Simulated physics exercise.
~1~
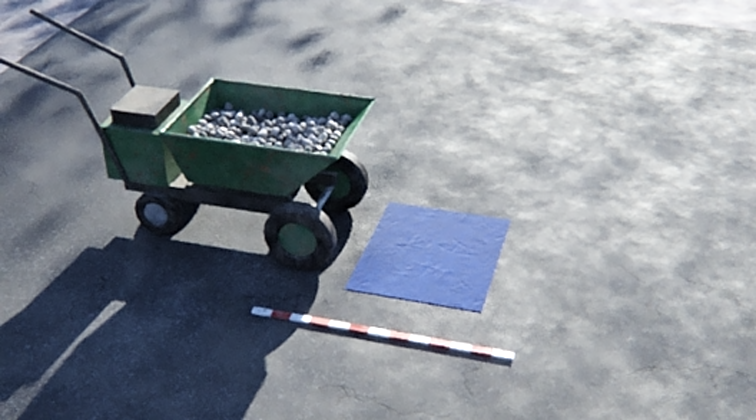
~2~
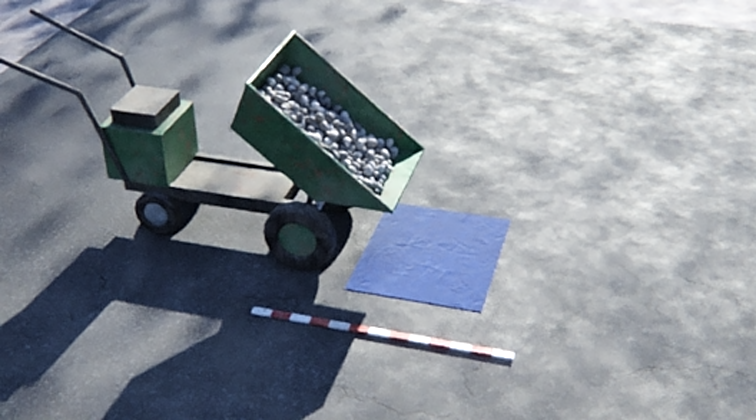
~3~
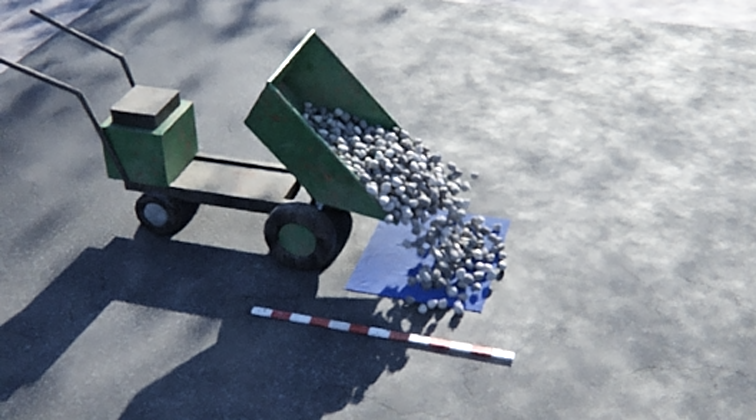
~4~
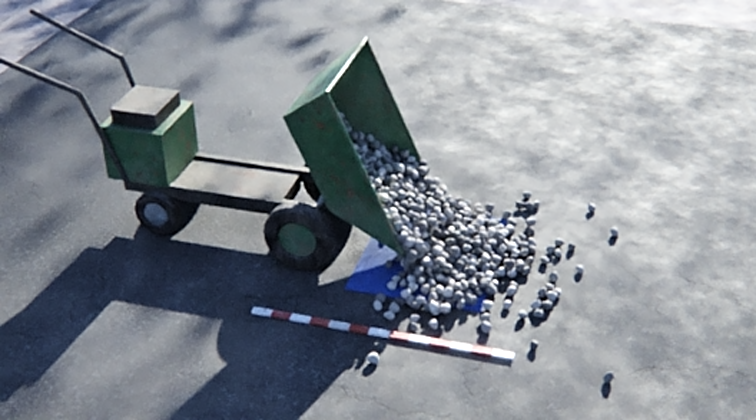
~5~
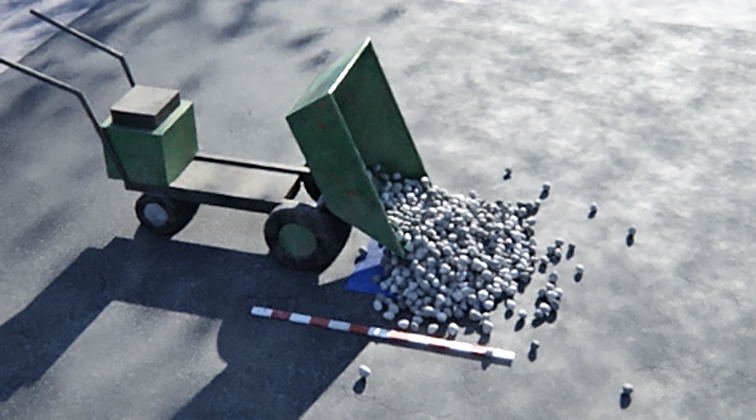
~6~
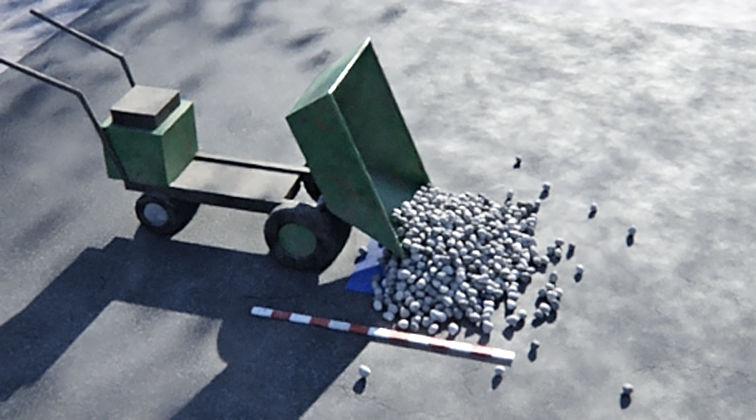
On sunlit tarmac, a green barrow's skip tips and spills grey stones over a blue sheet.
